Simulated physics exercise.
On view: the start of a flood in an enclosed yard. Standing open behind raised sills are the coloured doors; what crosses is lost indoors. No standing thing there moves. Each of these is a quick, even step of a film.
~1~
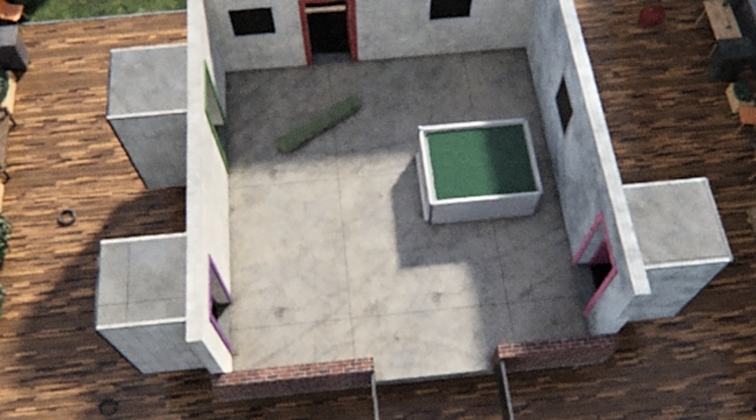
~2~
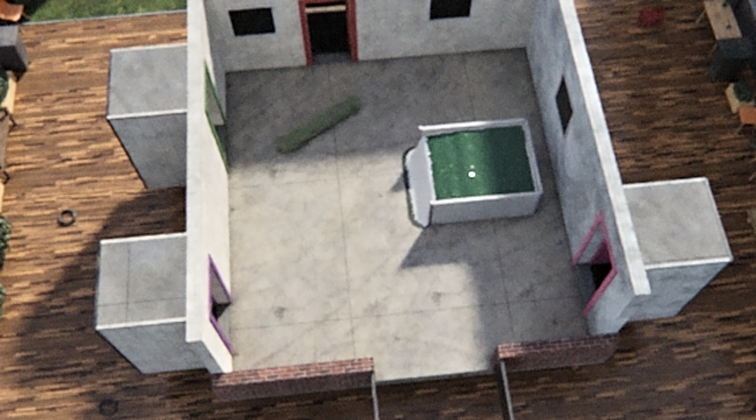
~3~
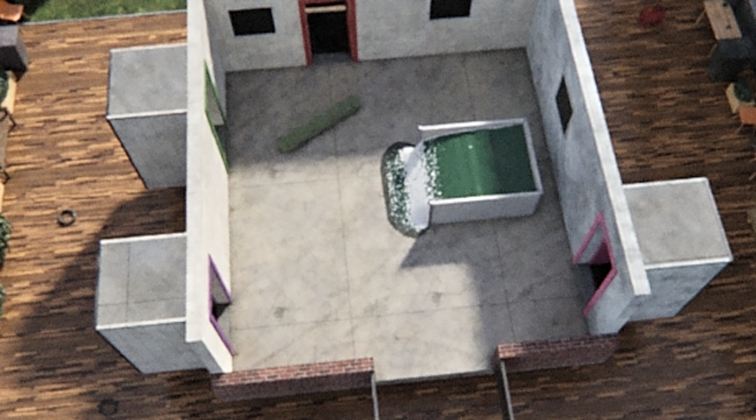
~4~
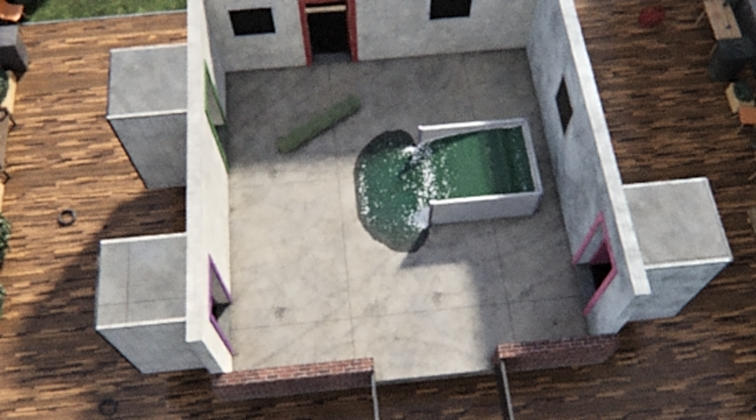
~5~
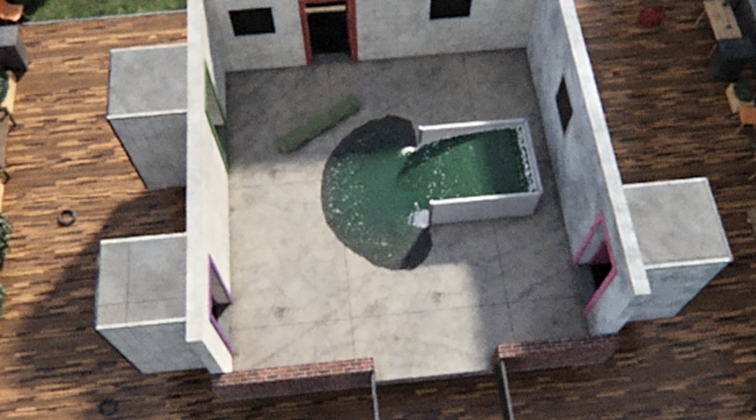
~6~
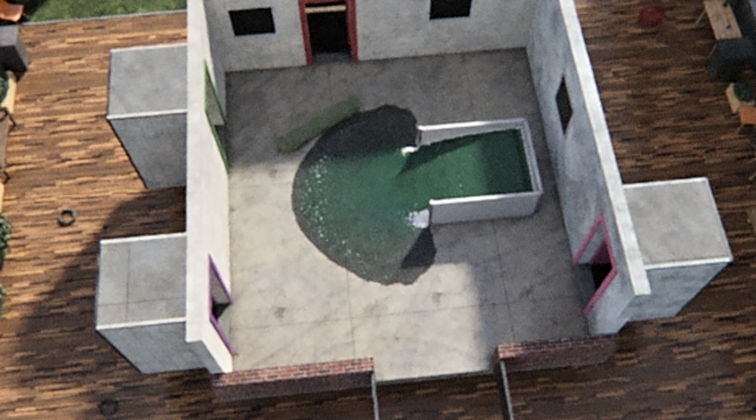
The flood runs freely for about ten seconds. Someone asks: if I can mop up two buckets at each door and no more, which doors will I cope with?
The red door: You will cope; the pink door: You will cope; the purple door: Too much for you; the green door: You will cope.
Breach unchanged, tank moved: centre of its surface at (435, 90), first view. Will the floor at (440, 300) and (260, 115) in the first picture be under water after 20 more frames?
Points in order: Bare; inundated.
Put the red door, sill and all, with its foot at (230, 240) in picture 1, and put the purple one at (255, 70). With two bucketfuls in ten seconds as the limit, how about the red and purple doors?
Red: Exceeds the limit. Purple: Exceeds the limit.
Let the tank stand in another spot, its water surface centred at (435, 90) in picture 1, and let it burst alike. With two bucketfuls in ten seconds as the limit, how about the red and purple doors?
Looking at it, the red door breaks the limit and the purple door breaks the limit.
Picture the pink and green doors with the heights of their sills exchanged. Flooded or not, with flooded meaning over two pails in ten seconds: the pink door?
Result for pink: Below the limit.
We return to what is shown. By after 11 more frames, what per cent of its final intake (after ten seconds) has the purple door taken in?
The figure is near 5 per cent.
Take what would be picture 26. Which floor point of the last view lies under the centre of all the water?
That comes out near (324, 219).
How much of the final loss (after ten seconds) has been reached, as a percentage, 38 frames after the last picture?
Close to 55 per cent, I'd say.
A moment on, water covers 35 % of the floor; the red door not reached, the pink door not reached, the purple door not reached, the green door wet at the sill, nothing in.
Next, water covers 45 % of the floor; the red door wet at the sill, nothing in, the pink door not reached, the purple door under two buckets in, the green door wet at the sill, nothing in.
Then, water covers 55 % of the floor; the red door wet at the sill, nothing in, the pink door not reached, the purple door over two buckets in, the green door wet at the sill, nothing in.
Later, water covers 90 % of the floor; the red door under two buckets in, the pink door wet at the sill, nothing in, the purple door far over two buckets in, the green door wet at the sill, nothing in.
In the end, water covers 95 % of the floor; the red door under two buckets in, the pink door wet at the sill, nothing in, the purple door far over two buckets in, the green door wet at the sill, nothing in.
